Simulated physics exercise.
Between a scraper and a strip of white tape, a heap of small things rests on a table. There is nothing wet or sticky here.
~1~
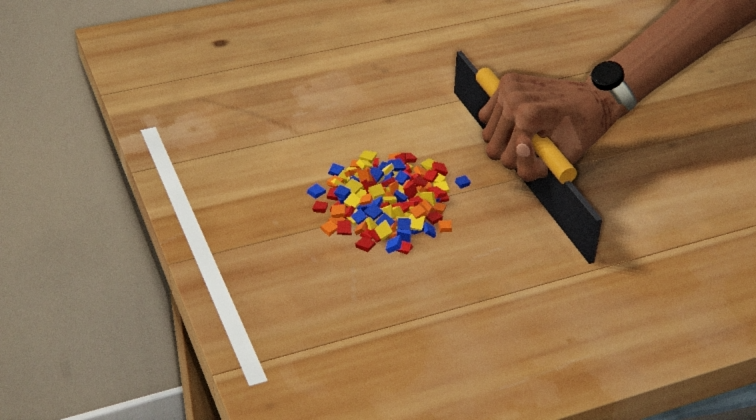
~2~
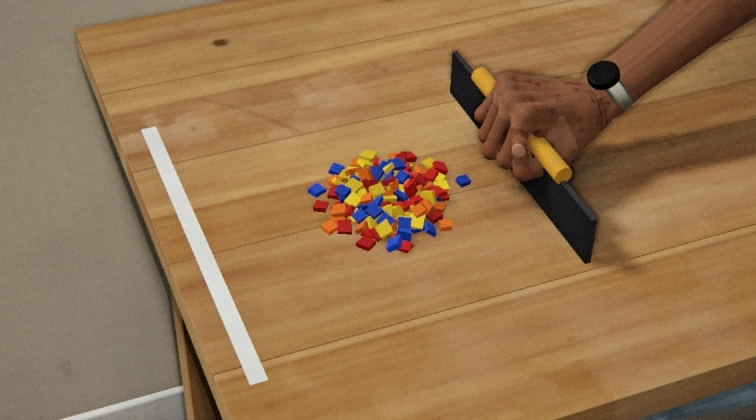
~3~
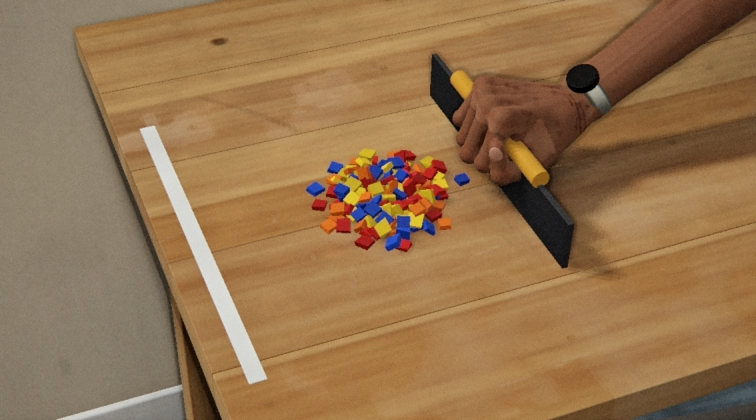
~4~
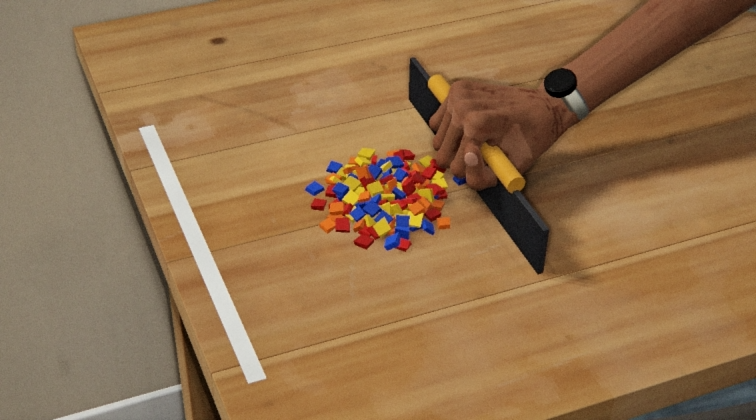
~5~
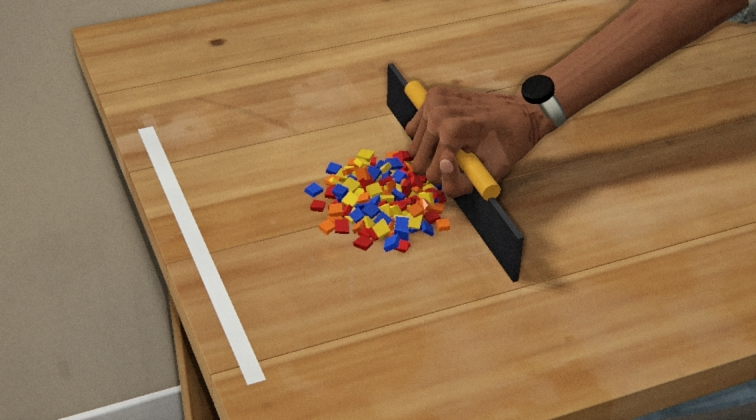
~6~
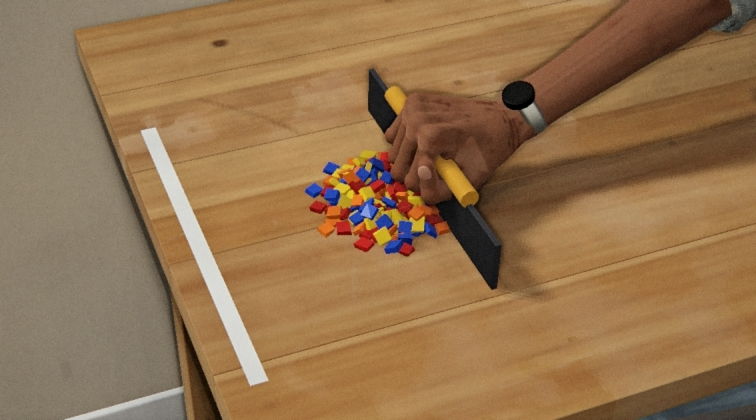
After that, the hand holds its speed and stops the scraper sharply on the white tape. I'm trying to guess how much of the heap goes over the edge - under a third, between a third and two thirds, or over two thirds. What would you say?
The amount knocked off surpasses two thirds.
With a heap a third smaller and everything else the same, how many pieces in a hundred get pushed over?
I'd put it at around 80 per cent.
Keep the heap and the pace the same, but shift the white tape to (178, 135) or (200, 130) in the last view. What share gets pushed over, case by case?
About 50 % and 20 %.
Soon after the last picture, scraper still moving, near (309, 177); heap all on the table, its front near (209, 234).
A little later, scraper stopped at the white tape; heap about two thirds over the edge.
Later still, scraper stopped at the white tape; heap most over the edge.
At rest, scraper stopped at the white tape; heap most over the edge.
